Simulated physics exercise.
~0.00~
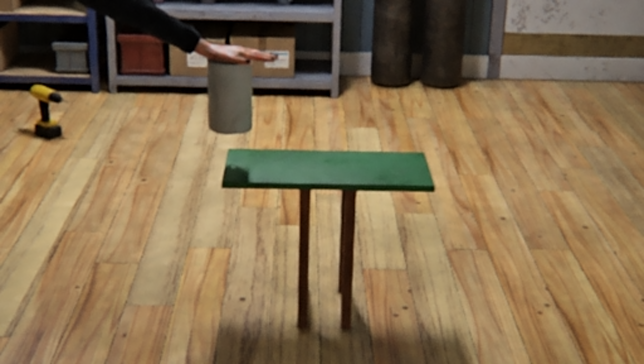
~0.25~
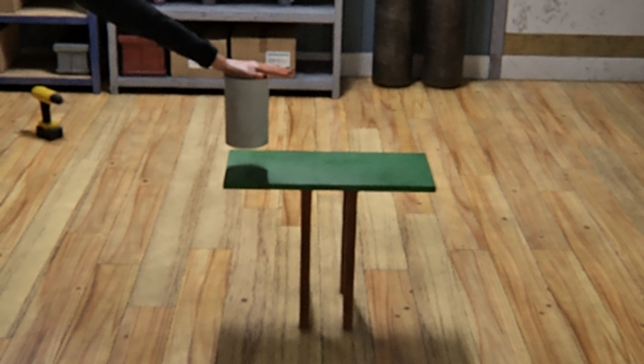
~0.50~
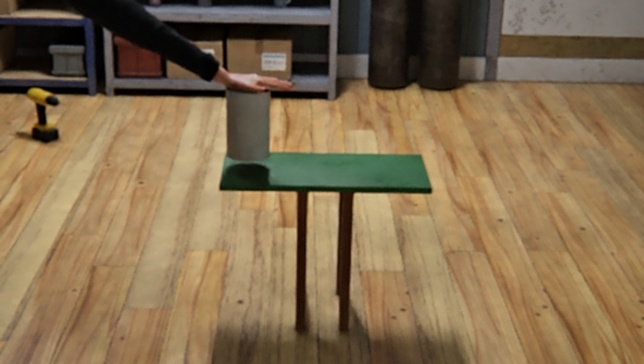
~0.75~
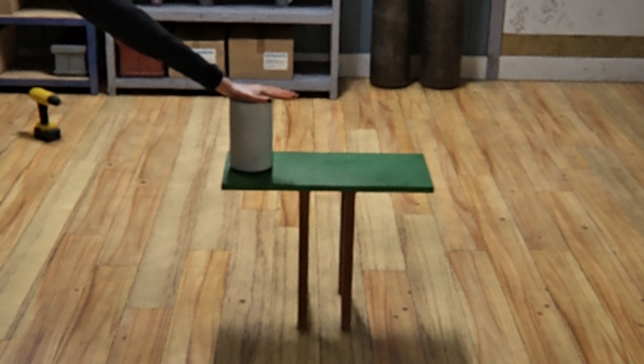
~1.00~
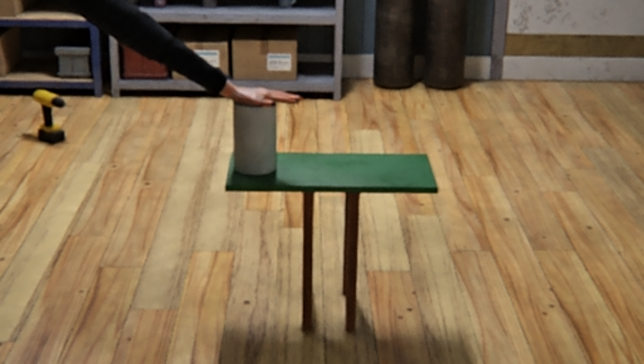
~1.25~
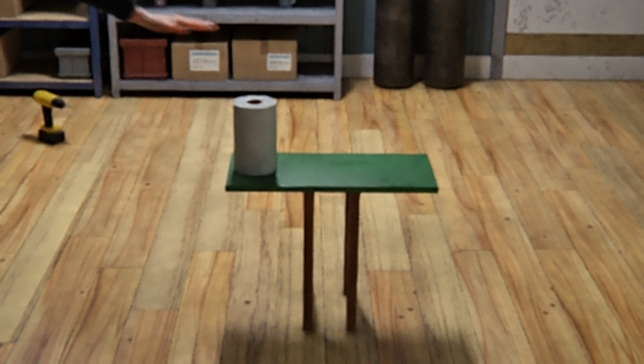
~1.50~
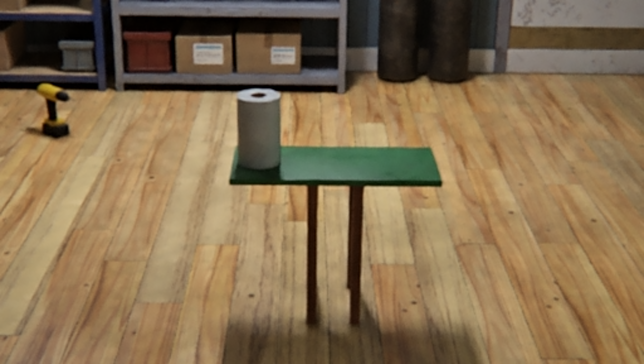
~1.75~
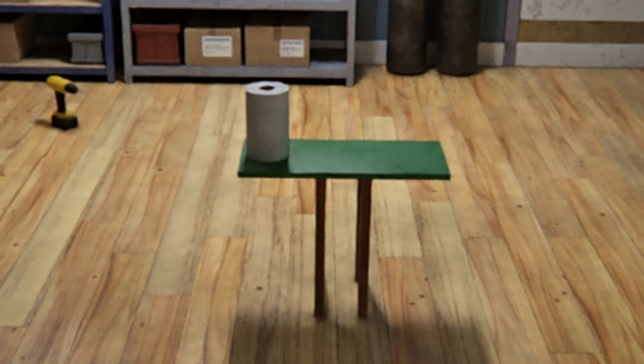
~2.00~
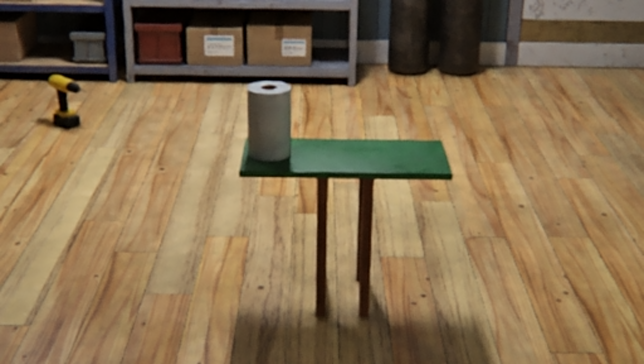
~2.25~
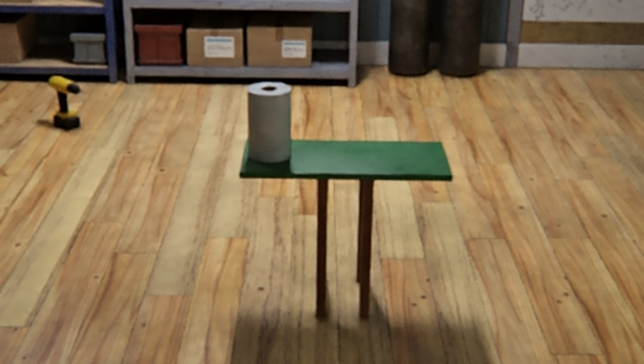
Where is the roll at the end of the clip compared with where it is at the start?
At the start the roll is held in the air above the left end of the green table. At the end it stands upright on the left end of the tabletop, with no hand on it.
